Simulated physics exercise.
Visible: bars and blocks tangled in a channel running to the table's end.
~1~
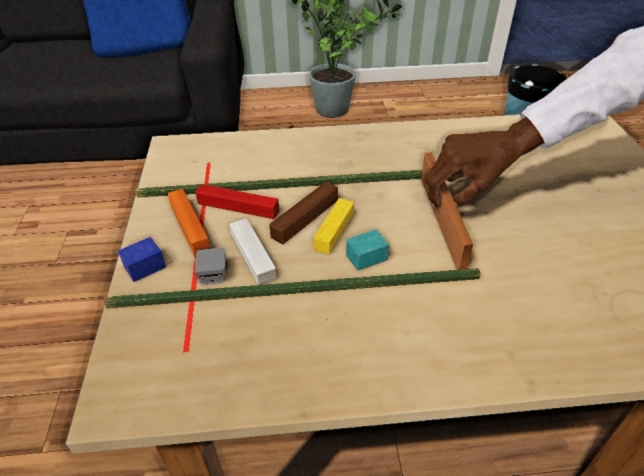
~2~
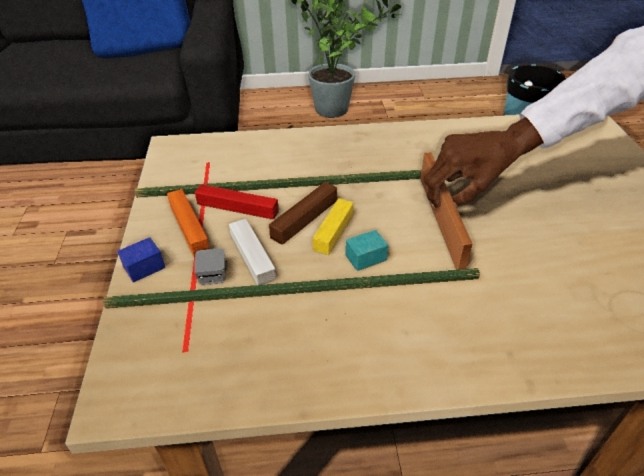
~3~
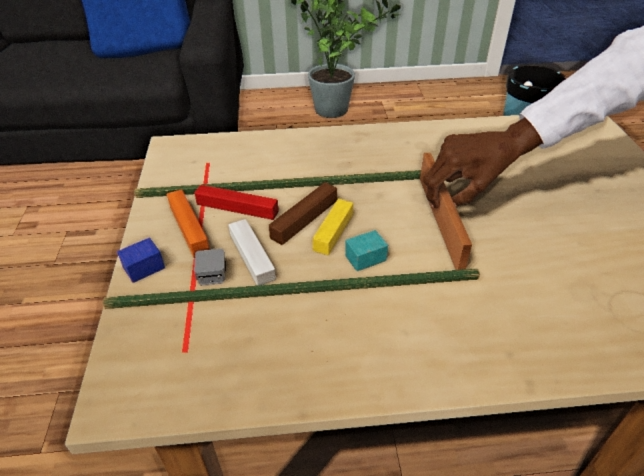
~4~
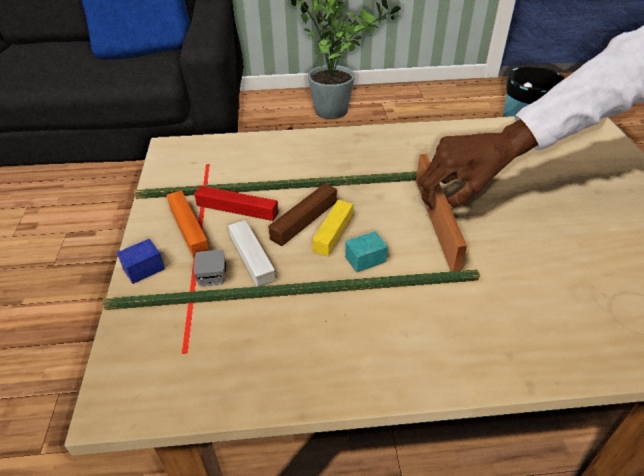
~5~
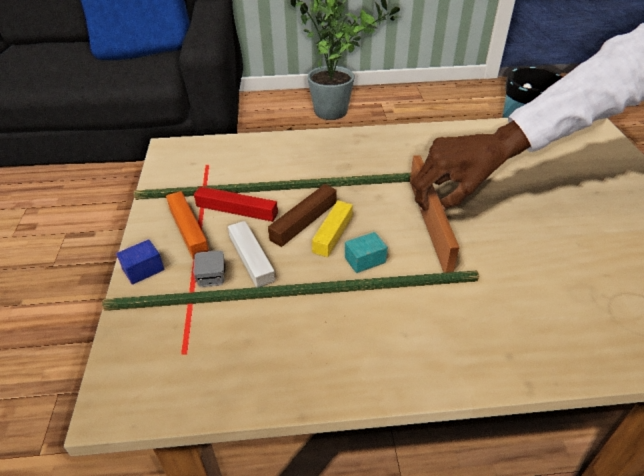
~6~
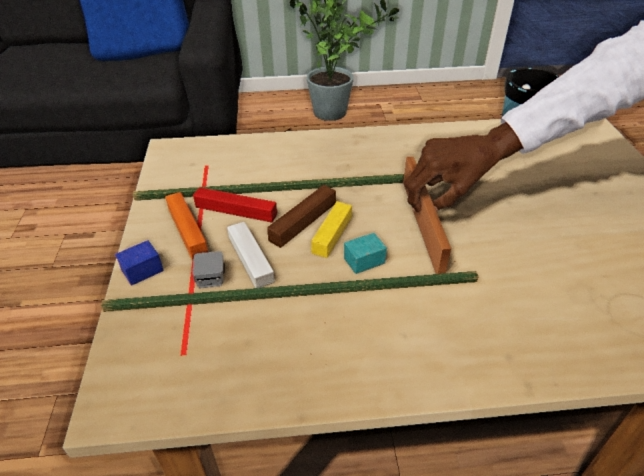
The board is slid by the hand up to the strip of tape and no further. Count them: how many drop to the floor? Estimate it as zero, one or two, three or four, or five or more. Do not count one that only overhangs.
Estimate: One or two fall off.
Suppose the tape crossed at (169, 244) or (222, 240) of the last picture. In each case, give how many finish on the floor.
The counts would come to 5 and 1.
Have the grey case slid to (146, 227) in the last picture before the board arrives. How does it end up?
The grey case is lost.
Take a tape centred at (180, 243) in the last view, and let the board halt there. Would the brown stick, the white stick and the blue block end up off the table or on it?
What happens: The brown stick does not come off, the white stick does not come off, the blue block goes down.
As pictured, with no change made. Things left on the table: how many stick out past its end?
The overhang total is 3.
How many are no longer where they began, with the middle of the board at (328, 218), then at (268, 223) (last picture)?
At that stage 3; at the next, 7.
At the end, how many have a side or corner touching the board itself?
That number would be 3.
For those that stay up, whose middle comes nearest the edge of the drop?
That is the red stick.
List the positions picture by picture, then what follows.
Blue block (142, 259); orange stick (188, 221); grey case (212, 267); board (444, 208); tape (200, 239), in the first frame.
Orange stick (188, 222); yellow bar (334, 226), in the second frame.
Grey case (211, 268); white stick (251, 251), in the third frame.
Blue block (141, 261); board (438, 209), in the fourth frame.
Orange stick (187, 224); turquoise block (366, 252), in the fifth frame.
Blue block (140, 262); orange stick (186, 225); grey case (210, 270); board (424, 212); tape (197, 242), in the sixth frame.
Soon after, none off yet; blue block at rest near (140, 262); orange stick at rest near (186, 225); grey case at rest near (210, 270).
Then, none off yet; blue block at rest near (140, 262); orange stick moving near (182, 226); grey case moving near (206, 273).
Further on, none off yet; blue block moved about its own width near (112, 268); orange stick moved about its own width near (131, 235); grey case moved well along near (152, 280).
At rest, the number that fall off is one or two; fallen, orange stick and blue block.
